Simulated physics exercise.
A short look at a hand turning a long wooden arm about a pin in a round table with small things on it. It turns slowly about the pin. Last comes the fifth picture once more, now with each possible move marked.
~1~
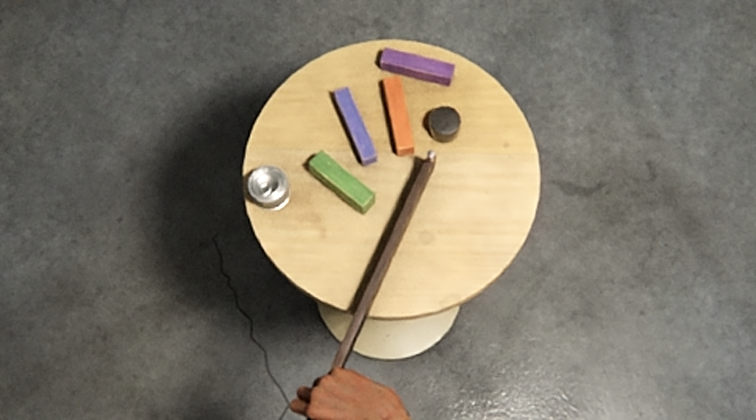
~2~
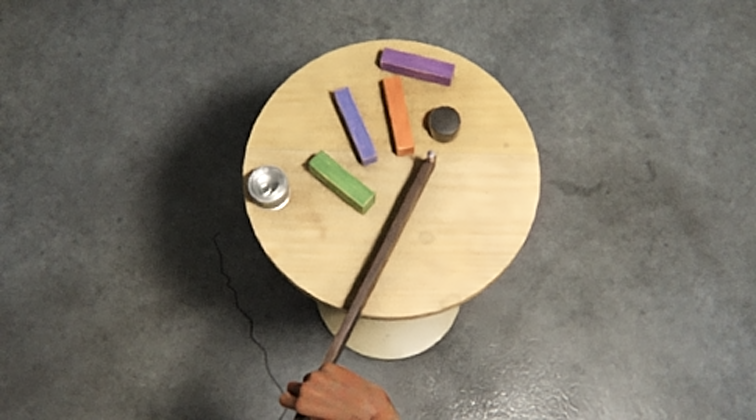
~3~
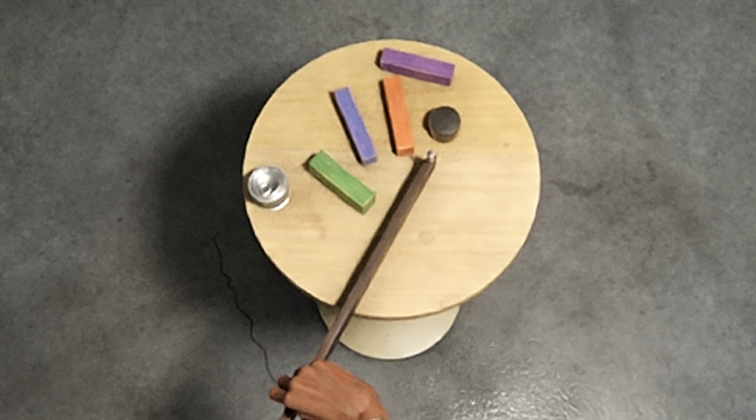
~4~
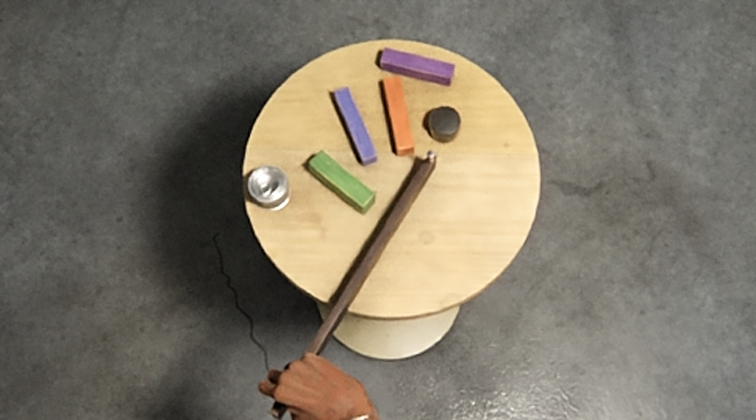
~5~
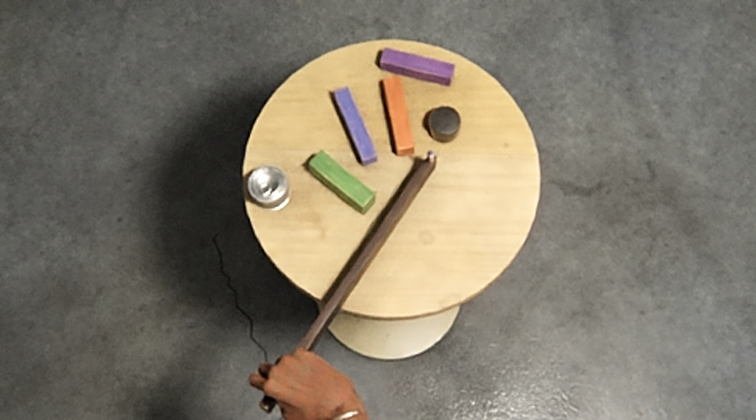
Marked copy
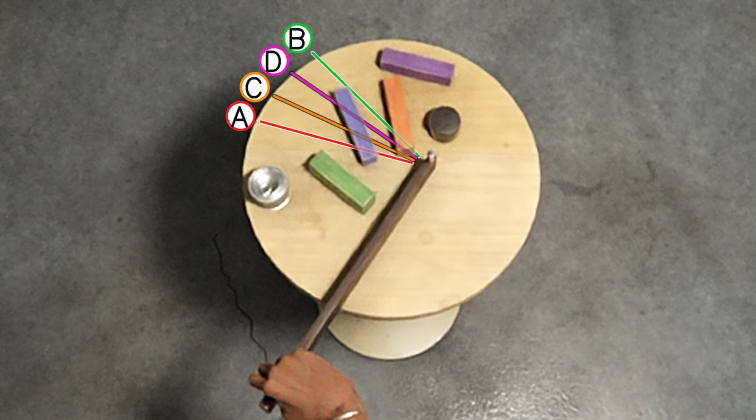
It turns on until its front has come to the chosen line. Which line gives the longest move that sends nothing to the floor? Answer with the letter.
It should halt at A.
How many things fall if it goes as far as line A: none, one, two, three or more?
In all, none.
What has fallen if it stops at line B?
It is the grey tin.
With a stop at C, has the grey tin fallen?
Yes.
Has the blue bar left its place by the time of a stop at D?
Yes.
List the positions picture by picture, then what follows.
In the first frame, blue bar (356, 126); green bar (342, 183); grey tin (270, 188).
In the second frame, arm (386, 247); orange bar (399, 116).
In the third frame, arm (382, 245); black tin (445, 125).
In the fourth frame, arm (378, 243); green bar (342, 183).
In the fifth frame, arm (375, 241); orange bar (399, 116); purple bar (417, 67); black tin (445, 125).
On the copy, A at (336, 142); B at (365, 104); C at (343, 127); D at (353, 114).
On A. First, arm (341, 208); green bar (336, 173); grey tin (270, 188).
Then, arm (328, 165); grey tin (264, 155); green bar (320, 147).
Finally, arm (332, 133); grey tin (269, 101); green bar (325, 125); nothing has fallen.
By contrast, B drops the grey tin; C drops the grey tin; D drops the grey tin.
